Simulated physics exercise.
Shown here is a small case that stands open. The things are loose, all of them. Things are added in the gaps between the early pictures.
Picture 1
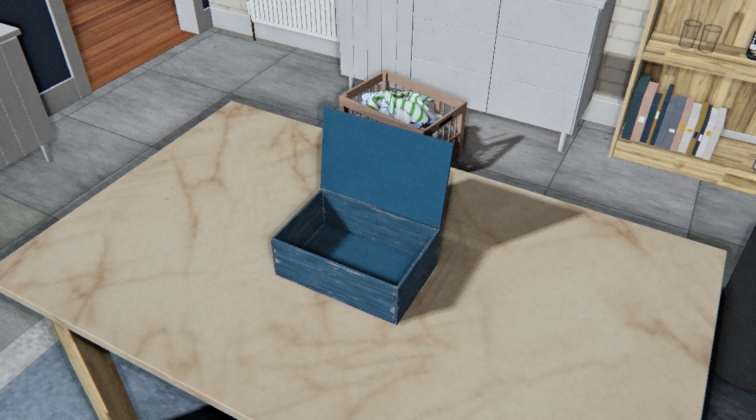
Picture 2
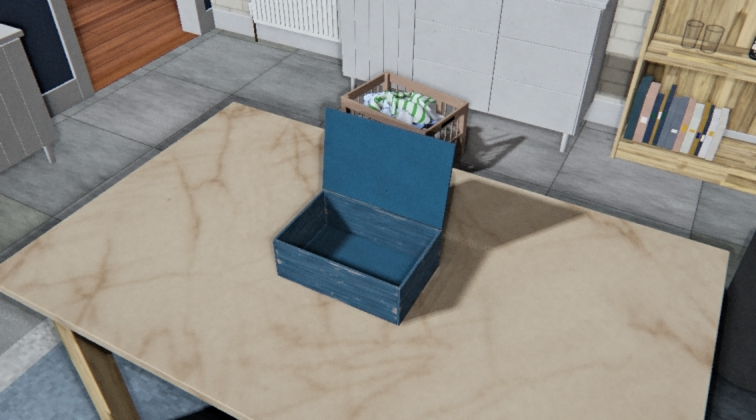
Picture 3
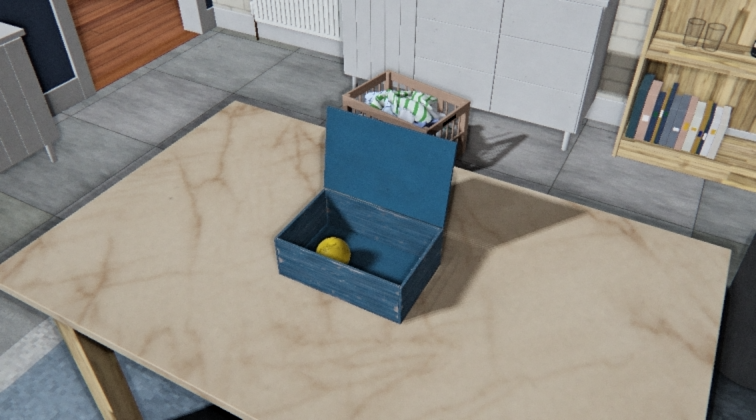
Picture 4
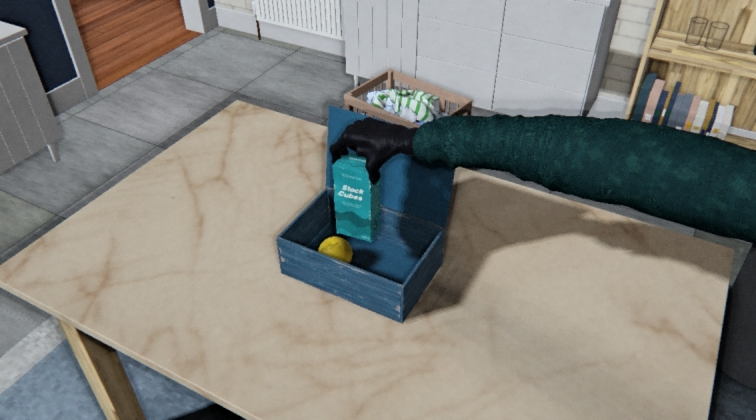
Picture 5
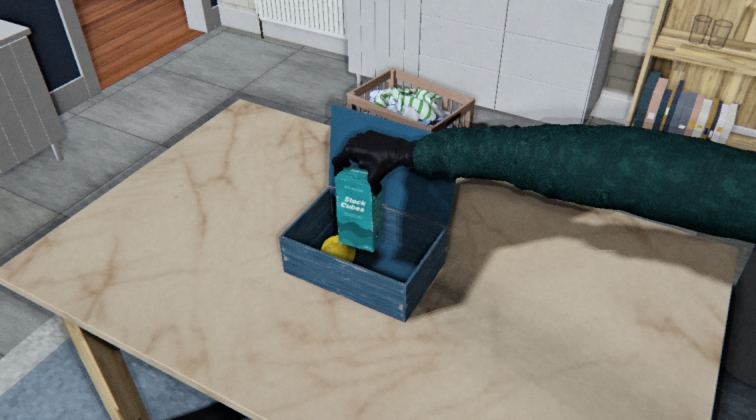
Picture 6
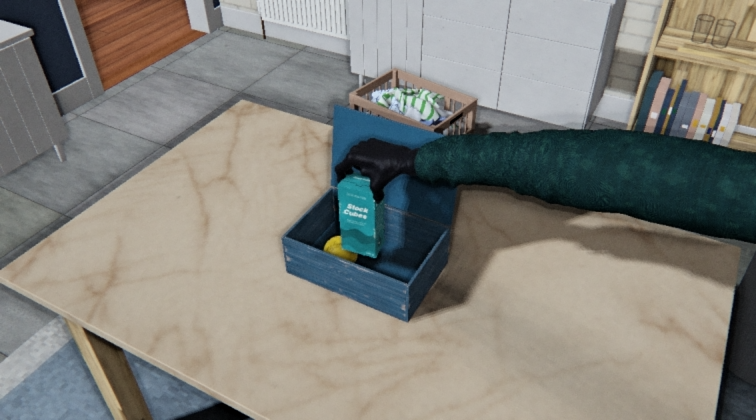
On a marble-patterned table, an open blue wooden box stands empty, then a yellow ball-like object appears inside; a dark-gloved hand in a green sleeve holds a turquoise carton above the box and lowers it slightly into it.
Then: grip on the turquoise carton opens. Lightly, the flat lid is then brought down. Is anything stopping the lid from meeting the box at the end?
Meets the rim.
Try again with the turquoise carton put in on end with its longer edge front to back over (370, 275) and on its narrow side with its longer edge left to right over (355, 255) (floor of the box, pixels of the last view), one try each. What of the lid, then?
First, it gets propped open; second, it comes fully down.
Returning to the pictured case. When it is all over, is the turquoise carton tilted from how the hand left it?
It tips.
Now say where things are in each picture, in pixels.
In the first frame, the last thing is not in view yet.
In the second frame, the last thing is not in view yet.
In the third frame, the last thing is not in view yet.
In the fourth frame, on its way; turquoise carton (358, 198).
In the fifth frame, on its way; turquoise carton (359, 208).
In the sixth frame, put in, still held; turquoise carton (362, 215).
Then, 0.40 s later than the last frame, turquoise carton on its side near (385, 264); yellow ball moved a little.
Then, 1.50 s later than the last frame, lid 65° above the rim; turquoise carton on its side near (387, 265); yellow ball moved a little.
Then, 2.00 s later than the last frame, lid 22° above the rim; turquoise carton on its side near (387, 265); yellow ball moved a little.
When it is over, lid shut; lying over in the box, turquoise carton; yellow ball as before. End places, in pixels of the last picture, turquoise carton near (387, 265).
